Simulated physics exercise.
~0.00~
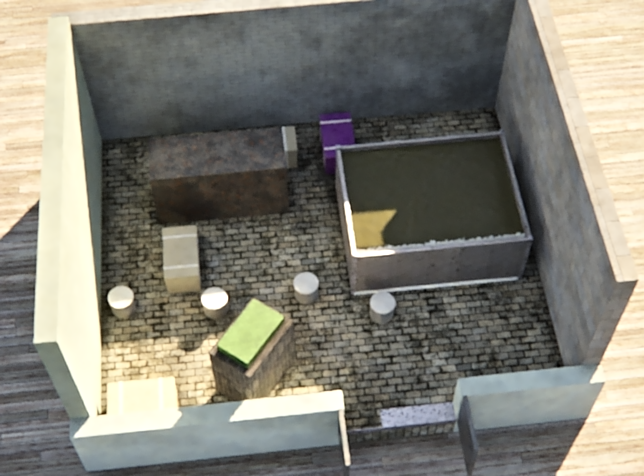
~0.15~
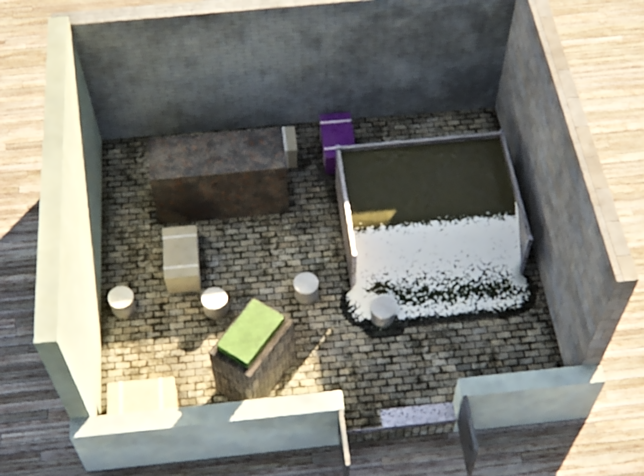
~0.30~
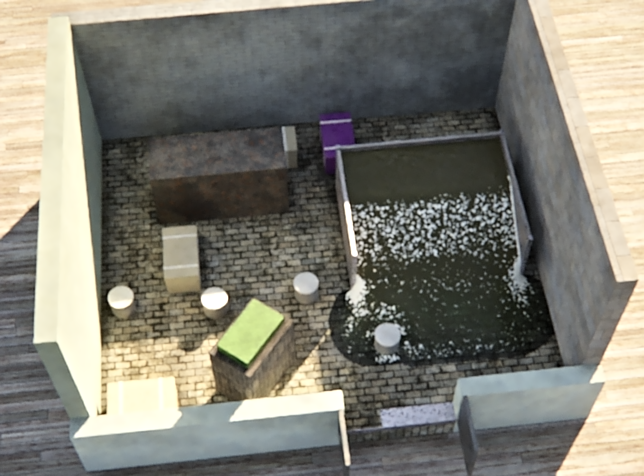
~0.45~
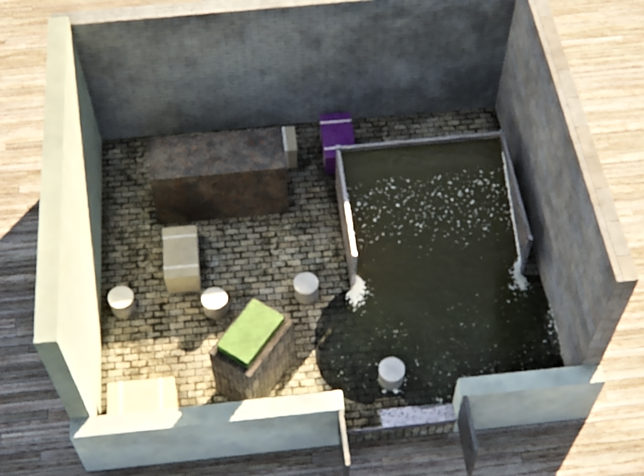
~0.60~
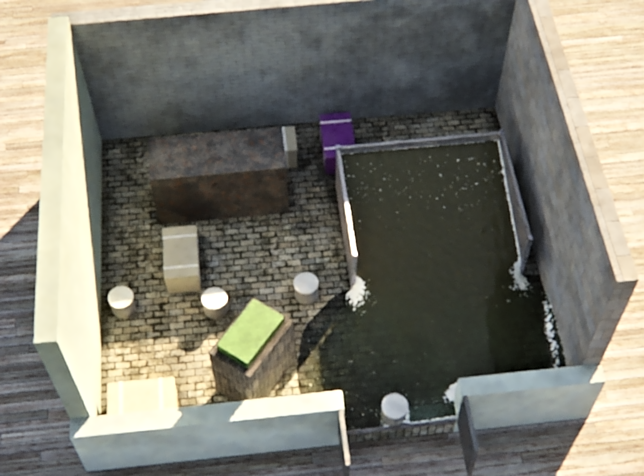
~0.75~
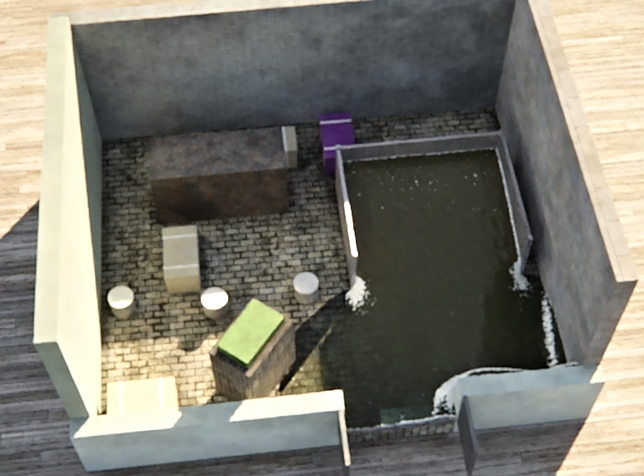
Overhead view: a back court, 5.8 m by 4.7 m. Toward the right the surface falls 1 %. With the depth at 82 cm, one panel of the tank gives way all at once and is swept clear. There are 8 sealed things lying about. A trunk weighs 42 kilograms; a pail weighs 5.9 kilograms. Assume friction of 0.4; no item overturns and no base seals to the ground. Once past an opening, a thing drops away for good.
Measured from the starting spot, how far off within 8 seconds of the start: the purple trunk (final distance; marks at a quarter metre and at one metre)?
The purple trunk remains almost where it was.
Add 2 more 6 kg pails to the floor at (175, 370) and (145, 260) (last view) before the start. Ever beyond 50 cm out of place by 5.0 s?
In turn: Short of it, under.
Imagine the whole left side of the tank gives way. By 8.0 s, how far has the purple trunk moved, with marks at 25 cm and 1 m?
Outcome for the purple trunk: It is borne far off.
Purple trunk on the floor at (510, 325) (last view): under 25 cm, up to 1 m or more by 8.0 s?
Put there, it wanders off a long way.
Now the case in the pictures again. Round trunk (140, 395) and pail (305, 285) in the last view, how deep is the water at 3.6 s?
About 8 and 2 cm.
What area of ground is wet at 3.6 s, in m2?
About 18 m2.
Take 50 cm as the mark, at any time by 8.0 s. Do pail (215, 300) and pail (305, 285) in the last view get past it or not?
Beyond the limit, then beyond the limit.
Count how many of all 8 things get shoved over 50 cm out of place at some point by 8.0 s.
By my tally, 3.
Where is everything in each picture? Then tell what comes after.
The purple trunk at (338, 135) rests on the ground; water covers 3.7 m2; 0 of 8 have shifted, in the first frame.
The purple trunk at (338, 135), on the bottom; 5.1 m2 under water; 1 of 8 have shifted, in the second frame.
The purple trunk at (338, 135), on the bottom; 6.7 m2 under water; 1 of 8 have shifted, in the third frame.
The purple trunk at (338, 135) rests on the ground; water covers 8.6 m2; 1 of 8 have shifted, in the fourth frame.
The purple trunk at (338, 135), on the bottom; water covers 9.6 m2; 1 of 8 have shifted, in the fifth frame.
The purple trunk at (338, 135) rests on the ground; water covers 9.9 m2; 1 of 8 have shifted, in the sixth frame.
After 1.6 s the purple trunk is near (338, 135), 0.0 m from its start, aground; 1 of 8 are out; 0 afloat.
After 3.6 s the purple trunk is near (338, 135), 0.0 m from its start, aground; 1 of 8 are out; 0 afloat.
After 5.6 s the purple trunk is near (338, 135), 0.0 m from its start, aground; 1 of 8 are out; 0 afloat.
After 8.0 s the purple trunk is near (338, 135), 0.0 m from its start, aground; 1 of 8 are out; 0 afloat.
